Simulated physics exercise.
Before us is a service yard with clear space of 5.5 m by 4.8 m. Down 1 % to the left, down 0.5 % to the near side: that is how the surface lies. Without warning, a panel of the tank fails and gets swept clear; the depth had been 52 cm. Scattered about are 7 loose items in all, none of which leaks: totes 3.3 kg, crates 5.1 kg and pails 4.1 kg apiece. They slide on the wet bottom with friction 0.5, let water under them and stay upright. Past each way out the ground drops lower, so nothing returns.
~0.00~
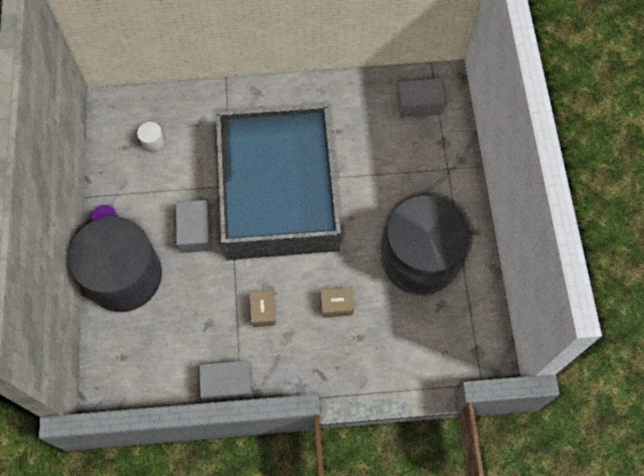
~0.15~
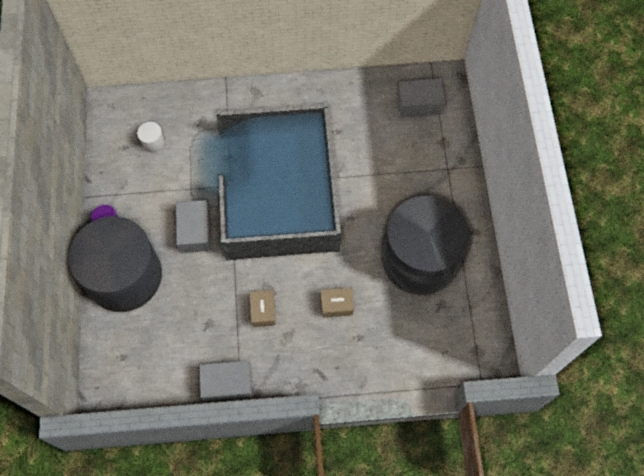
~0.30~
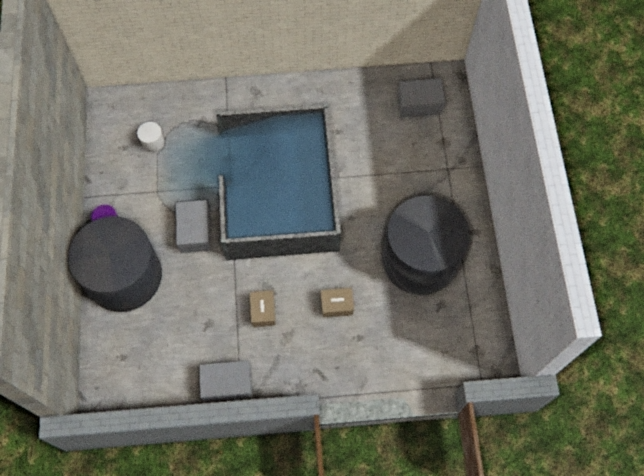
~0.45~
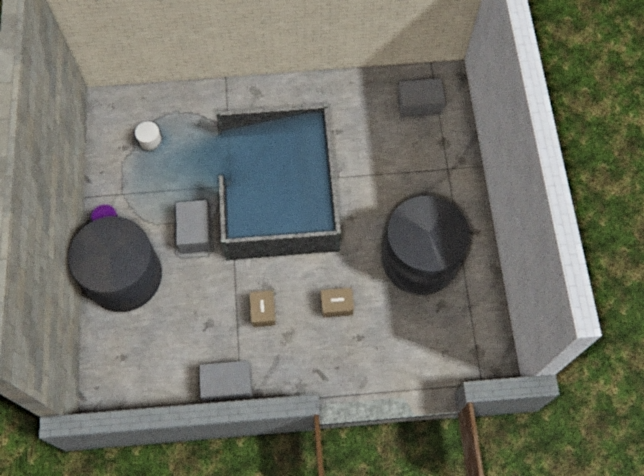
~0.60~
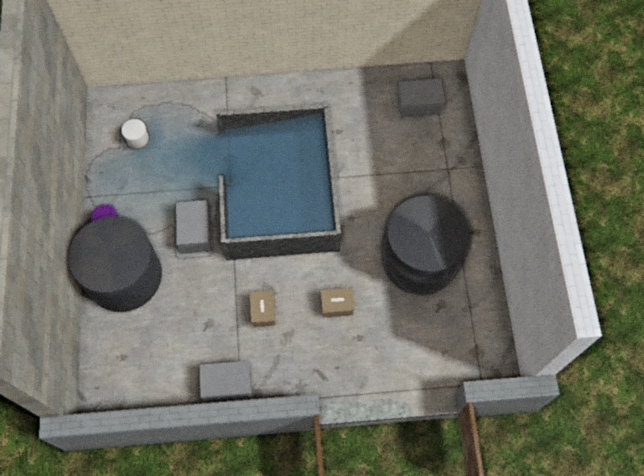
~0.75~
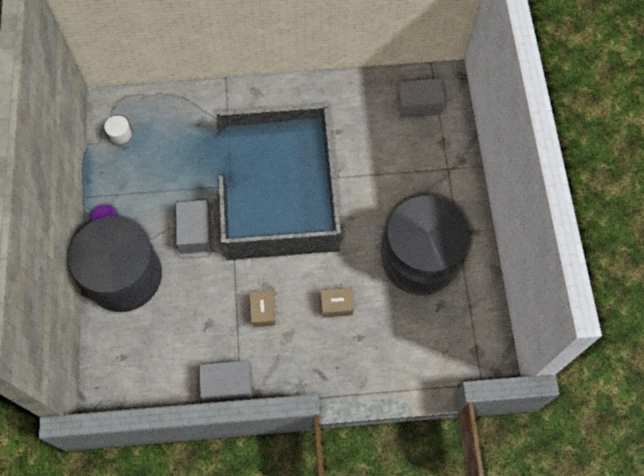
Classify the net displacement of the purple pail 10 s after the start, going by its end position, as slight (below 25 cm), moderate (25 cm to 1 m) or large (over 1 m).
Large.
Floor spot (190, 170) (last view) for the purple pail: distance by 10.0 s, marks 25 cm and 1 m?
From that spot, it is pushed far off.
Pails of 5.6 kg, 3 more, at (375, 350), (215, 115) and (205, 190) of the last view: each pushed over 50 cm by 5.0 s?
Answers, first to last: Not exceeding, exceeding, exceeding.
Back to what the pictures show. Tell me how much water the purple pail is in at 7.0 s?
Close to 5 centimetres.
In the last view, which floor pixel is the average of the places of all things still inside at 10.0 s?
Centre of the remaining things: Roughly (293, 278).
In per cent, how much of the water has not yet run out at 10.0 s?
98 %.
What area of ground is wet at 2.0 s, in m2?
7.5 m2.
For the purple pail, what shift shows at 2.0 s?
I'd put it at around 20 cm.
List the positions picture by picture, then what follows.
In the first picture, the purple pail at (104, 215), on the bottom; water covers 2.5 m2; 0 of 7 have shifted.
In the second picture, the purple pail at (104, 215), on the bottom; water covers 3.0 m2; 0 of 7 have shifted.
In the third picture, the purple pail at (104, 215), on the bottom; 3.6 m2 under water; 0 of 7 have shifted.
In the fourth picture, the purple pail at (104, 215) rests on the ground; 4.2 m2 under water; 0 of 7 have shifted.
In the fifth picture, the purple pail at (104, 215) rests on the ground; 5.1 m2 under water; 1 of 7 have shifted.
In the sixth picture, the purple pail at (104, 215), on the bottom; water covers 5.8 m2; 1 of 7 have shifted.
After 2.0 s the purple pail is near (85, 220), 0.2 m from its start, afloat; 0 of 7 are out; 2 afloat.
After 4.5 s the purple pail is near (179, 219), 1.0 m from its start, afloat; 0 of 7 are out; 4 afloat.
After 7.0 s the purple pail is near (165, 358), 2.1 m from its start, afloat; 0 of 7 are out; 5 afloat.
After 10.0 s the purple pail is near (162, 343), 1.9 m from its start, afloat; 0 of 7 are out; 7 afloat.
